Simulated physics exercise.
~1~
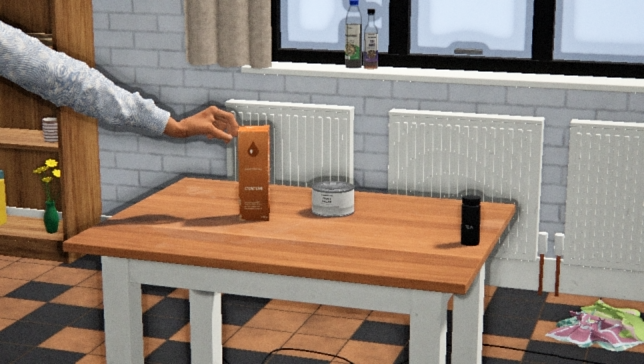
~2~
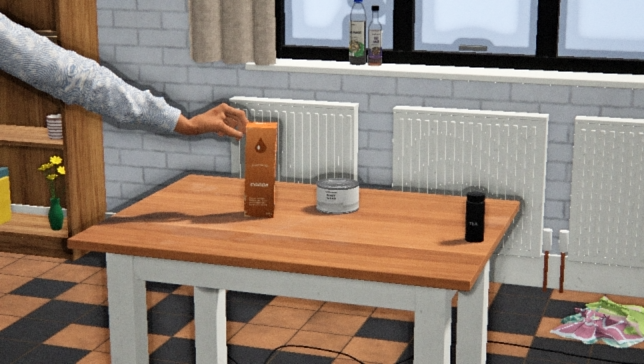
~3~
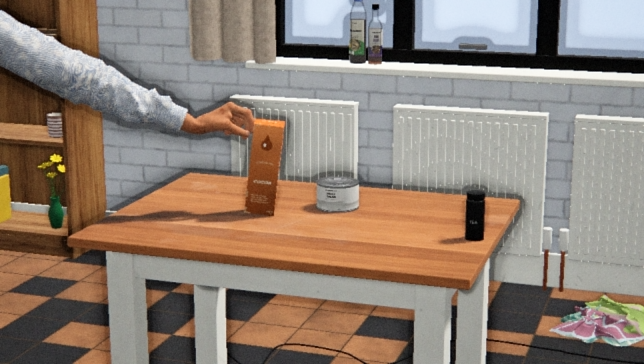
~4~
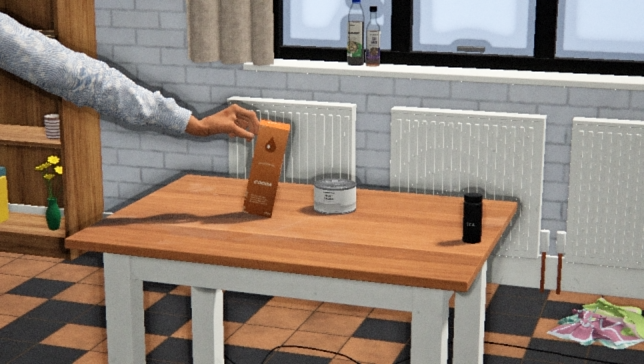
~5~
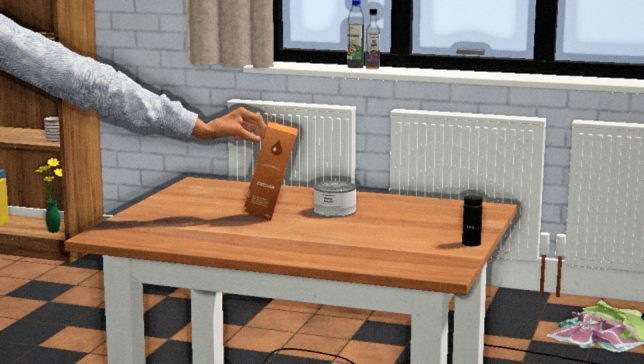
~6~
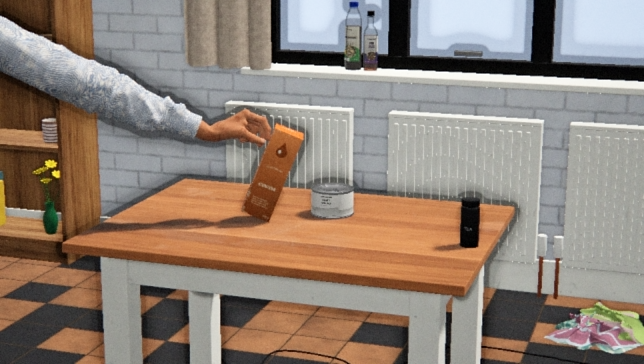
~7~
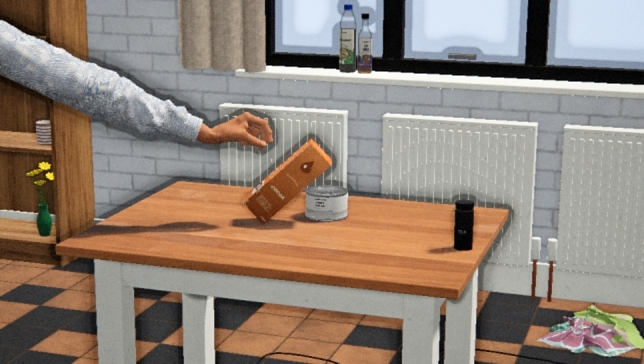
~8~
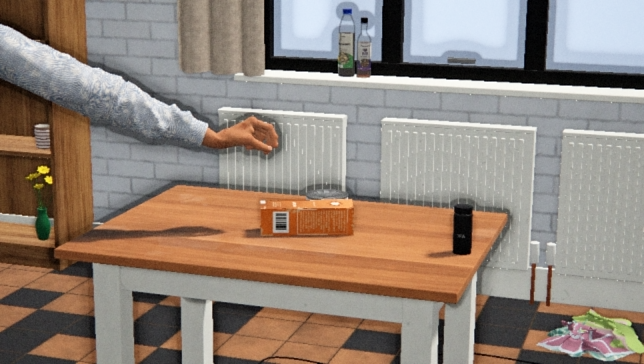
On a wooden kitchen table, a hand reaching in from the left pushed the top of an upright orange carton, tilting it rightward until it toppled and ended up lying on its side in front of a white tub, while a black shaker stood nearby.
